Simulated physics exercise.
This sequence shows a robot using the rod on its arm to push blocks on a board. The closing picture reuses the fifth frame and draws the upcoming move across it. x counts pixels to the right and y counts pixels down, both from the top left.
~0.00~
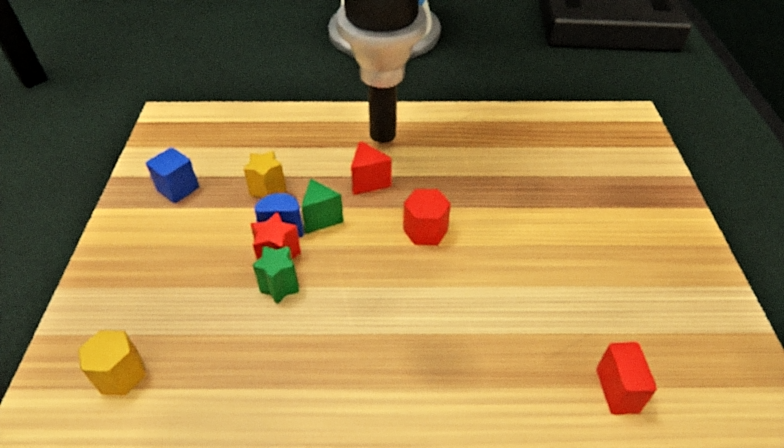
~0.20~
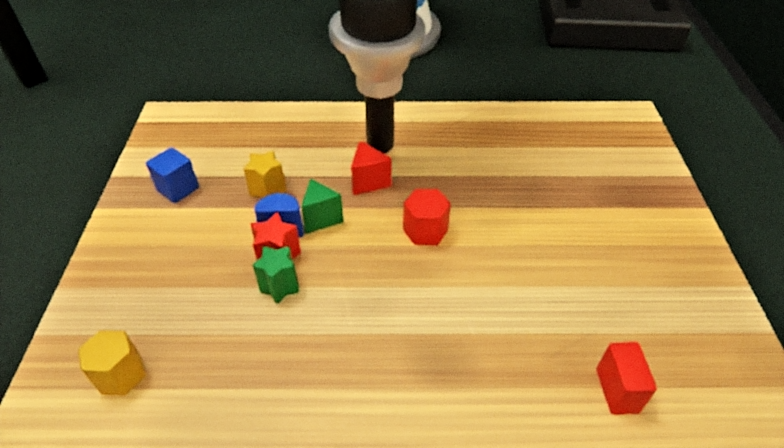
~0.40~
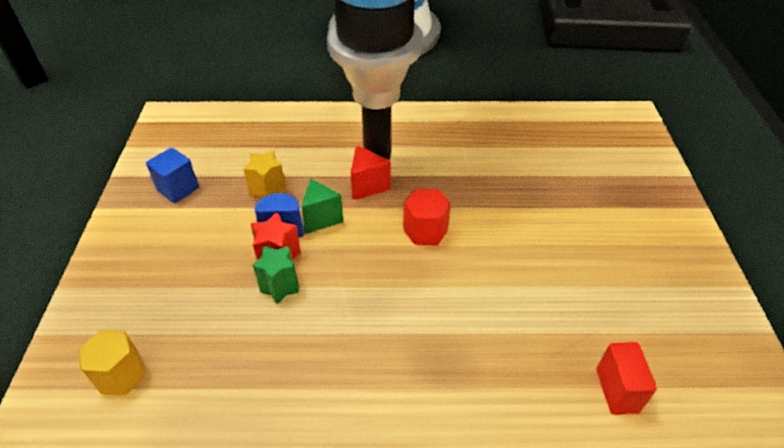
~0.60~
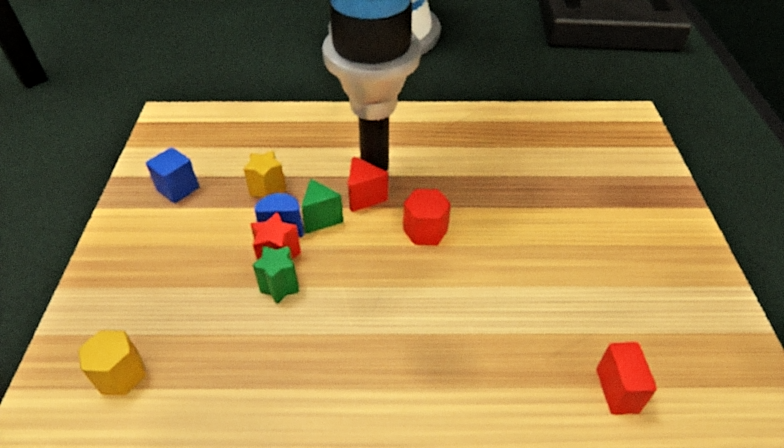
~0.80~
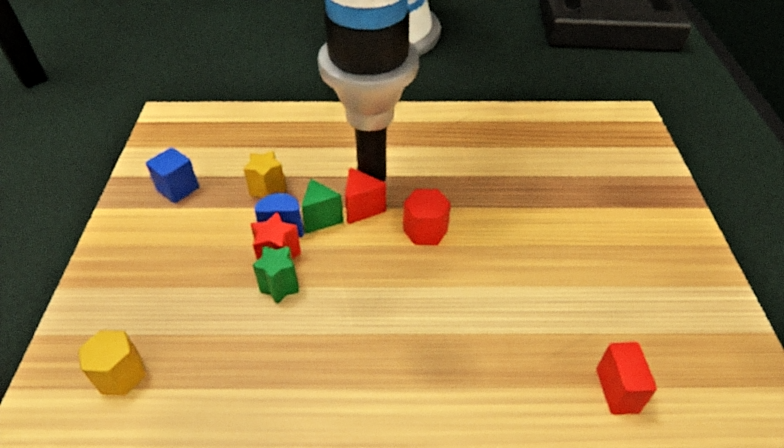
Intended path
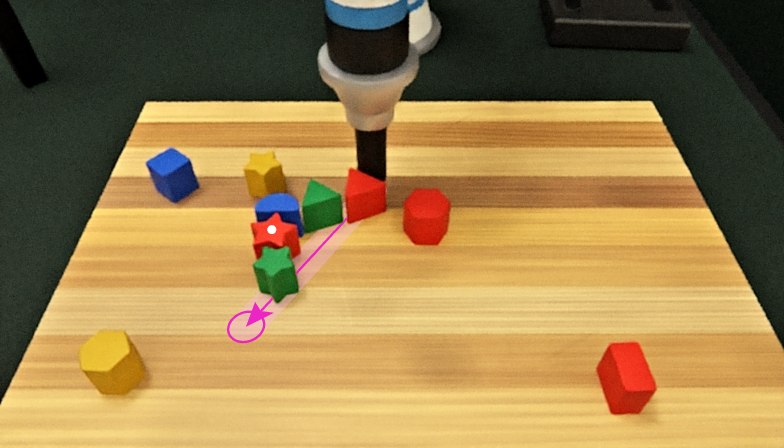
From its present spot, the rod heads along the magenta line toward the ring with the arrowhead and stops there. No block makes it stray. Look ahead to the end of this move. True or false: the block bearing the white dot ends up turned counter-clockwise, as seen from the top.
My answer: True.
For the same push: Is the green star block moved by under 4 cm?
No - that is not the case.
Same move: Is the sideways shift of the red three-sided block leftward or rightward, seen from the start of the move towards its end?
Shifts left.
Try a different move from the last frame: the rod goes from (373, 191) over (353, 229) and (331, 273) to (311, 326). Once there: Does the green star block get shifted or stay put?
It's unmoved.
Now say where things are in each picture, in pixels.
The first picture shows rod tip (383, 135); block tops, red star block (272, 230); green star block (274, 260); blue half-round block (277, 203); green three-sided block (318, 193); red three-sided block (368, 155).
The second picture shows rod (380, 145); blocks unchanged.
The third picture shows rod (378, 156); red three-sided block (366, 159).
The fourth picture shows rod (375, 167); red three-sided block (364, 170).
The fifth picture shows rod (372, 177); red star block (272, 230); green star block (274, 260); blue half-round block (277, 203); green three-sided block (318, 193); red three-sided block (361, 182).
Path on the board, in a line from (373, 191) to (246, 327); the dot is on the red star block.
What follows on the original path. One third of the way, rod (335, 217); blue half-round block (265, 202), turned 15° clockwise; green three-sided block (304, 214), turned 45° clockwise; red three-sided block (343, 224), turned 40° anticlockwise.
Two thirds of the way, rod (292, 262); red star block (241, 241), turned 25° anticlockwise; green star block (263, 267), turned 30° anticlockwise; blue half-round block (265, 202), turned 15° clockwise; green three-sided block (276, 225), turned 85° clockwise; red three-sided block (337, 238), turned 95° anticlockwise.
At the end, rod (242, 314); red star block (241, 241), turned 25° anticlockwise; green star block (205, 319), turned 20° anticlockwise; blue half-round block (265, 202), turned 15° clockwise; green three-sided block (276, 225), turned 85° clockwise; red three-sided block (337, 238), turned 95° anticlockwise.
